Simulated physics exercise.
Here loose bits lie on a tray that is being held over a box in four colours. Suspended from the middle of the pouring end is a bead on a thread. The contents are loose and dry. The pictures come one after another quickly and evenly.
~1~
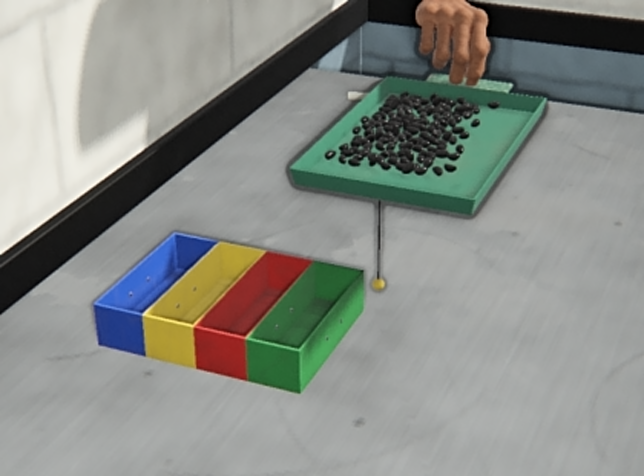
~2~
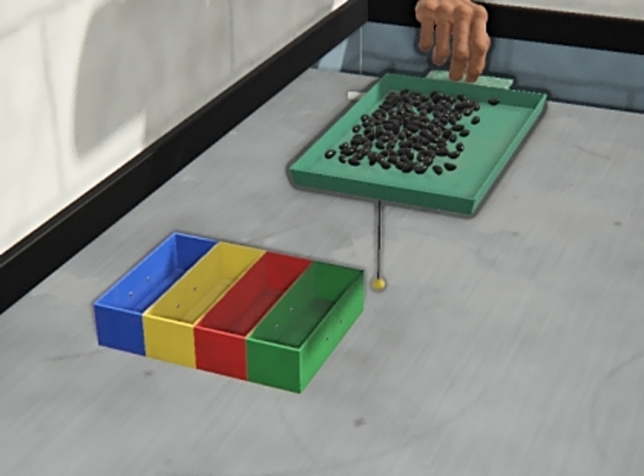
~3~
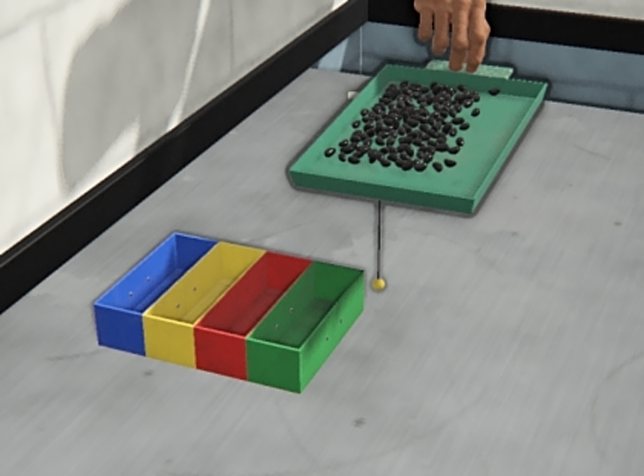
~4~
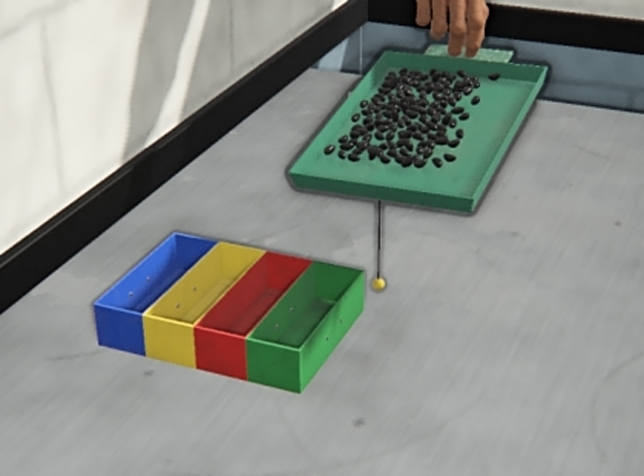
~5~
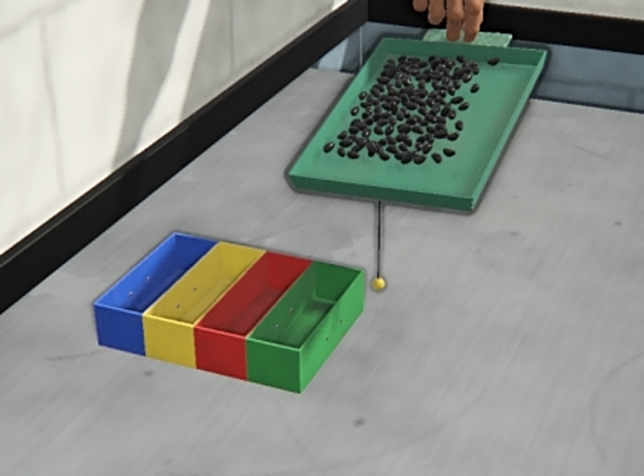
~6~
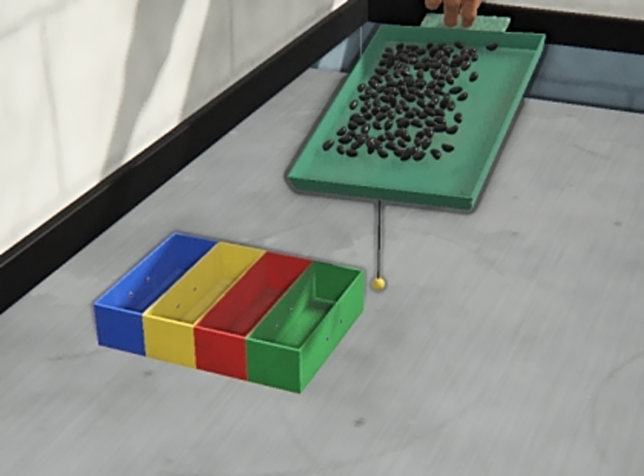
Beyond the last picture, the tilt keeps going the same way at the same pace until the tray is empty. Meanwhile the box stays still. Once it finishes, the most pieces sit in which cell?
In the green cell.
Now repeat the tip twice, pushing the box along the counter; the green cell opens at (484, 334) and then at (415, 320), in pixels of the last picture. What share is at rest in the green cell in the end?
0 %, then 10 %.
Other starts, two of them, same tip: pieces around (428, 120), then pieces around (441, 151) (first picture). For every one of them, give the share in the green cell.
Some 40 and then some 30 per cent.
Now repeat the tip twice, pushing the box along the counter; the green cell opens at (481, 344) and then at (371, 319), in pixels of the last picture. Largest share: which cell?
The answer is the cell in blue for the first try and the red cell for the second.
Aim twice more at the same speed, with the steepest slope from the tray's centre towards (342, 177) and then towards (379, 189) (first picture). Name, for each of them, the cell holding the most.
The first time it is that green cell, and the second time it is the green one.
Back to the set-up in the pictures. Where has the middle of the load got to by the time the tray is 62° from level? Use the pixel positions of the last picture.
The load is centred around (350, 148).
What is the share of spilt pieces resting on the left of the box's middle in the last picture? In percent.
Some 0 %.
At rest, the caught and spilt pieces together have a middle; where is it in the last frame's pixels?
Somewhere around (299, 352) in the final view.
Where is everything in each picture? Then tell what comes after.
In the first frame, corners of the pouring end (296, 167) and (472, 197), level; middle of the load (413, 131), black beans; bead on its thread (378, 284); blue cell (120, 326); yellow cell (170, 337); red cell (221, 349); green cell (273, 362).
In the second frame, corners of the pouring end (295, 167) and (471, 197), level; middle of the load (413, 130).
In the third frame, corners of the pouring end (295, 169) and (471, 196), tipped barely, lowest at the left corner; middle of the load (413, 124).
In the fourth frame, corners of the pouring end (294, 170) and (470, 196), tipped a little, lowest at the left corner; middle of the load (412, 115).
In the fifth frame, corners of the pouring end (294, 172) and (470, 195), tipped a little, lowest at the left corner; middle of the load (411, 107).
In the sixth frame, corners of the pouring end (293, 174) and (469, 195), tipped clearly, lowest at the left corner; middle of the load (410, 98); blue cell (120, 326); yellow cell (170, 337); red cell (221, 349); green cell (273, 362).
Just after the last frame, tray tipped steeply; almost all on the tray; just a few in the green cell; just a few falling or outside the box.
A moment on, tray tipped past a quarter turn; roughly half on the tray; about a tenth in the green cell; about a tenth in the red cell; roughly a quarter falling or outside the box.
Further on, tray tipped past a quarter turn; roughly half in the green cell; roughly a quarter in the red cell; roughly a quarter falling or outside the box.
When it is over, tray tipped past a quarter turn; roughly half in the green cell; roughly a quarter in the red cell; not one in the yellow cell; not one in the blue cell; roughly a quarter outside the box.
